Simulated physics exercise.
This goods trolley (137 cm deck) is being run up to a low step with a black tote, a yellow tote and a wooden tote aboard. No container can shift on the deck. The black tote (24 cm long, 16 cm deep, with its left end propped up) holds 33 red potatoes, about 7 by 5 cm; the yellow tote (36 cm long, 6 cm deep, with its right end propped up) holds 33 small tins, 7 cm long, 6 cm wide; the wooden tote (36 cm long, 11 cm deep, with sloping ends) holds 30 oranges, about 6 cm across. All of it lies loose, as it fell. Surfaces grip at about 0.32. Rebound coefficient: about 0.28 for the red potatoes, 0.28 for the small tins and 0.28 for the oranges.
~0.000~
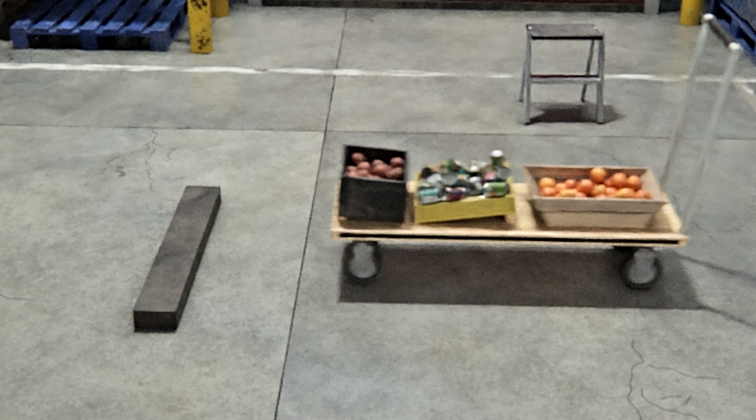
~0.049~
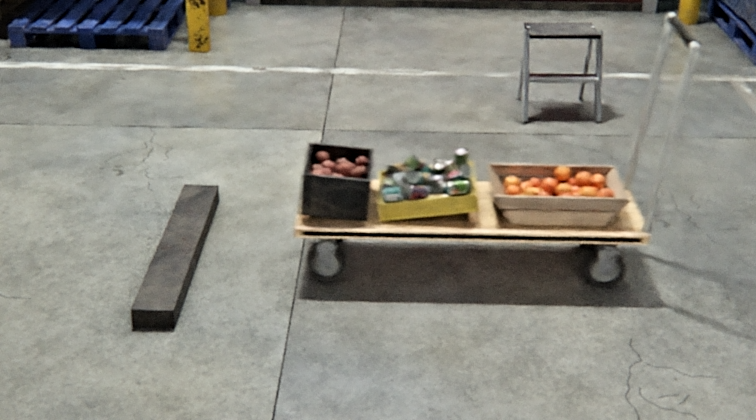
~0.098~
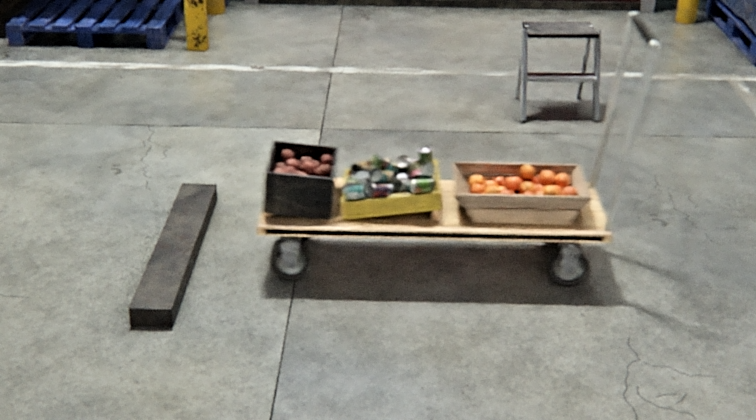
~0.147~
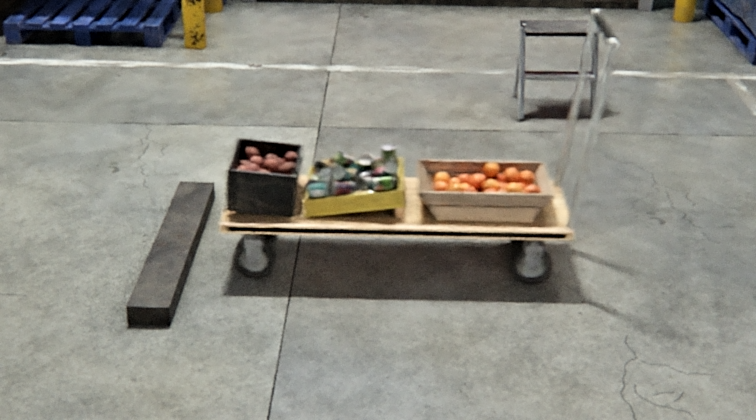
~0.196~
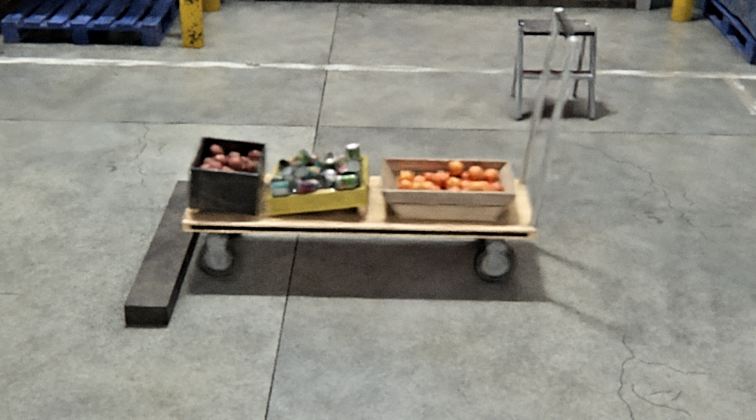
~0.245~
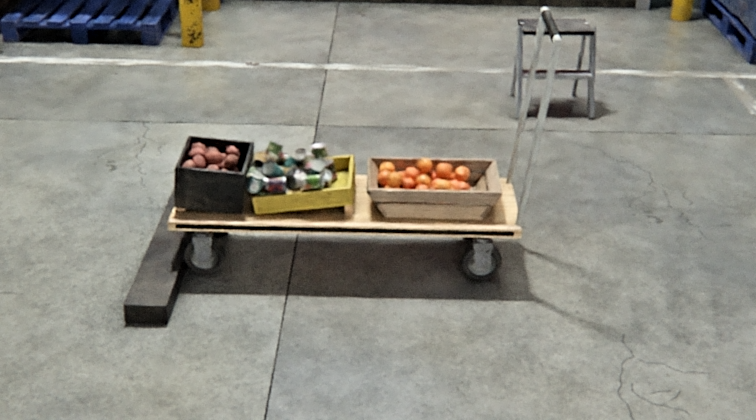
On a concrete floor, a trolley carrying three loaded totes rolls left up to a low step.
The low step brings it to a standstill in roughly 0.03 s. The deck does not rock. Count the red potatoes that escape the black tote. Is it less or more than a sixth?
Out of the black tote go under a sixth of the red potatoes.
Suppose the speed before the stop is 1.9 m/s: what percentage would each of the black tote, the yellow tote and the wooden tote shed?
Then black tote 0, yellow tote 20, wooden tote 0 per cent.
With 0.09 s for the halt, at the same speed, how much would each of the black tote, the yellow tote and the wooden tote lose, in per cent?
In that case black tote 0, yellow tote 30, wooden tote 20 per cent.
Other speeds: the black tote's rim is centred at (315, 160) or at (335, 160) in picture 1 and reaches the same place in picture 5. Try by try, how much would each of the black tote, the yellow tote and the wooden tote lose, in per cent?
Black tote 0 then 0, yellow tote 20 then 20, wooden tote 0 then 0 per cent.
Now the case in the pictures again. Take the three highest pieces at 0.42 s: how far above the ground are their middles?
Some 54 cm up.
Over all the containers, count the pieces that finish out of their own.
About 16.
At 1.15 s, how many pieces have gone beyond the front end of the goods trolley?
Some 2 pieces.
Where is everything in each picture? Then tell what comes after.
In the first picture (places track the rim corner closest to us here), black tote (343, 176); wooden tote (665, 200); 60 cm to go; all still inside.
The second picture shows black tote (306, 174); wooden tote (627, 199); 46 cm to go.
The third picture shows black tote (269, 172); wooden tote (590, 197); 33 cm to go.
The fourth picture shows black tote (231, 170); wooden tote (552, 195); 19 cm to go.
The fifth picture shows black tote (193, 168); wooden tote (514, 193); 5 cm to go.
The sixth picture shows black tote (179, 167); wooden tote (500, 192); stopped; 1 out, the lowest tin at (252, 178).
After 0.30 s, the black tote has all 33, the yellow tote is down by 3 of 33 and the wooden tote has all 30.
After 0.42 s, the black tote has all 33, the yellow tote is down by 7 of 33 and the wooden tote is down by 5 of 30.
After 0.65 s, the black tote has all 33, the yellow tote is down by 8 of 33 and the wooden tote is down by 8 of 30.
Final count (at 1.15 s), the black tote has all 33, the yellow tote is down by 8 of 33 and the wooden tote is down by 9 of 30. Asked share, 0 of 33, 0 per cent.
